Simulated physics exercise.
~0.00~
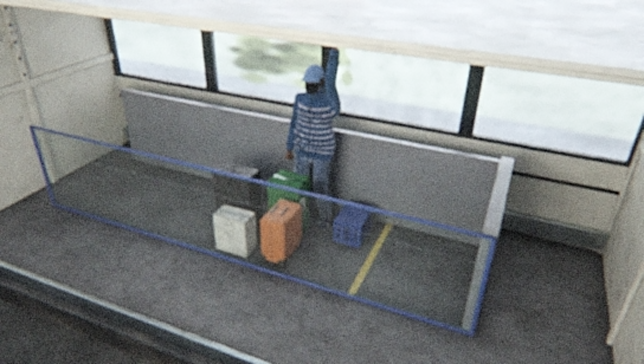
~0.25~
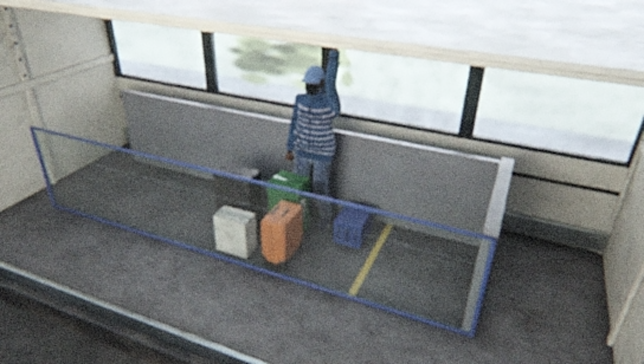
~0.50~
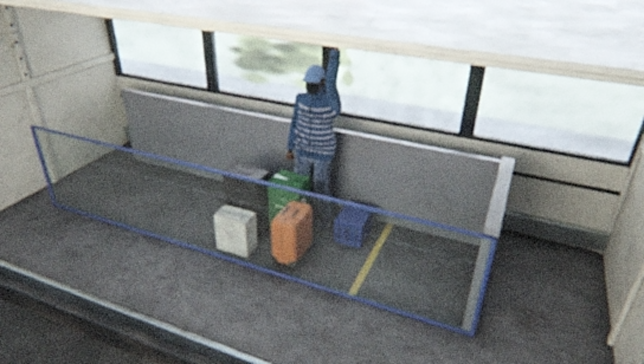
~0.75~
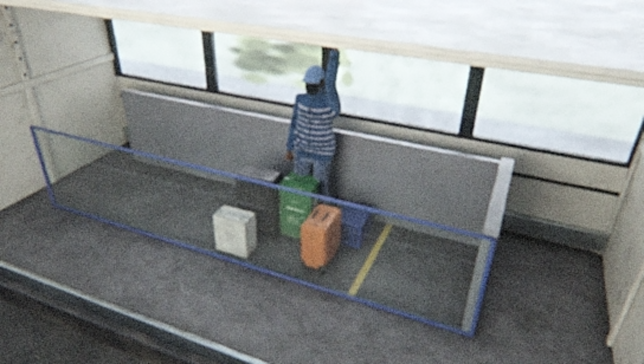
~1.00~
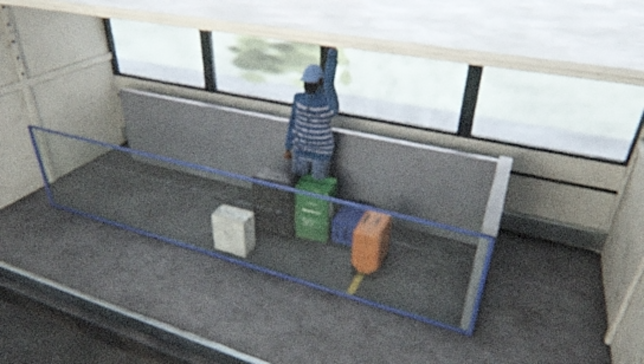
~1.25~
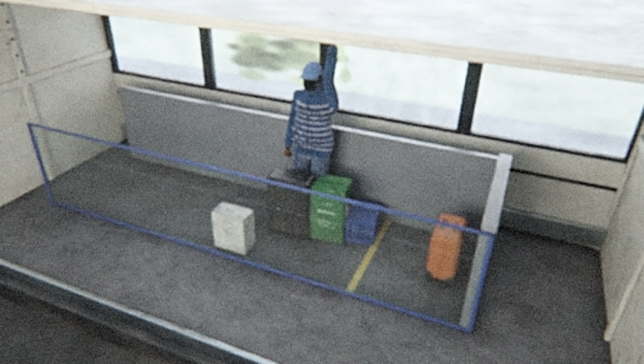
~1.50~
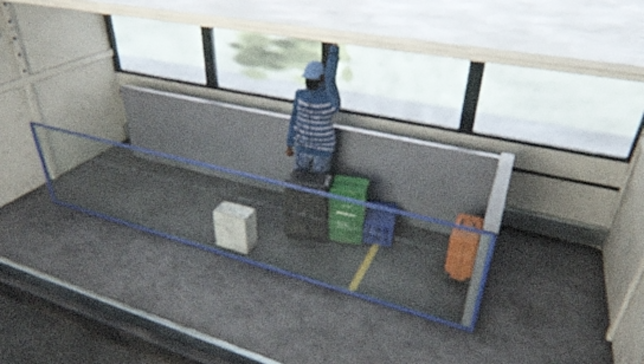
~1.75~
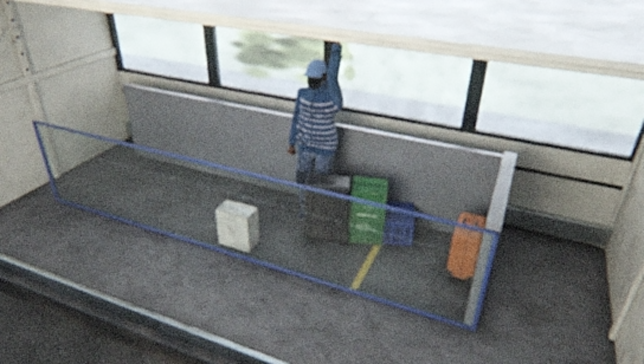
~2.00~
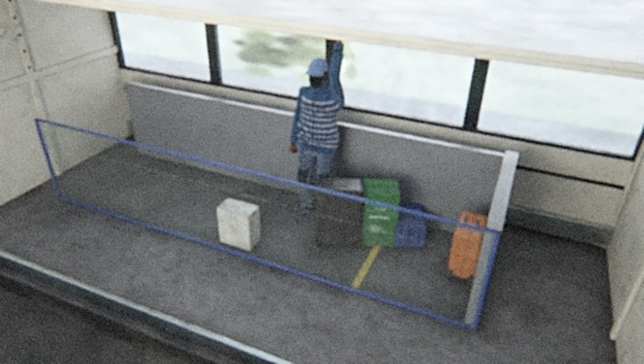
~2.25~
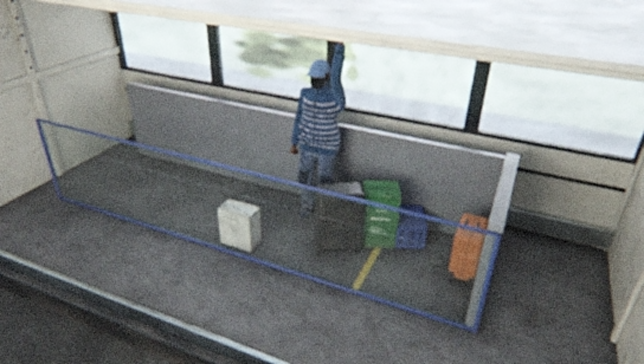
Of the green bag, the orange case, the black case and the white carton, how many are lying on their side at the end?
None of them are lying on their side, as all four are still upright at the end.
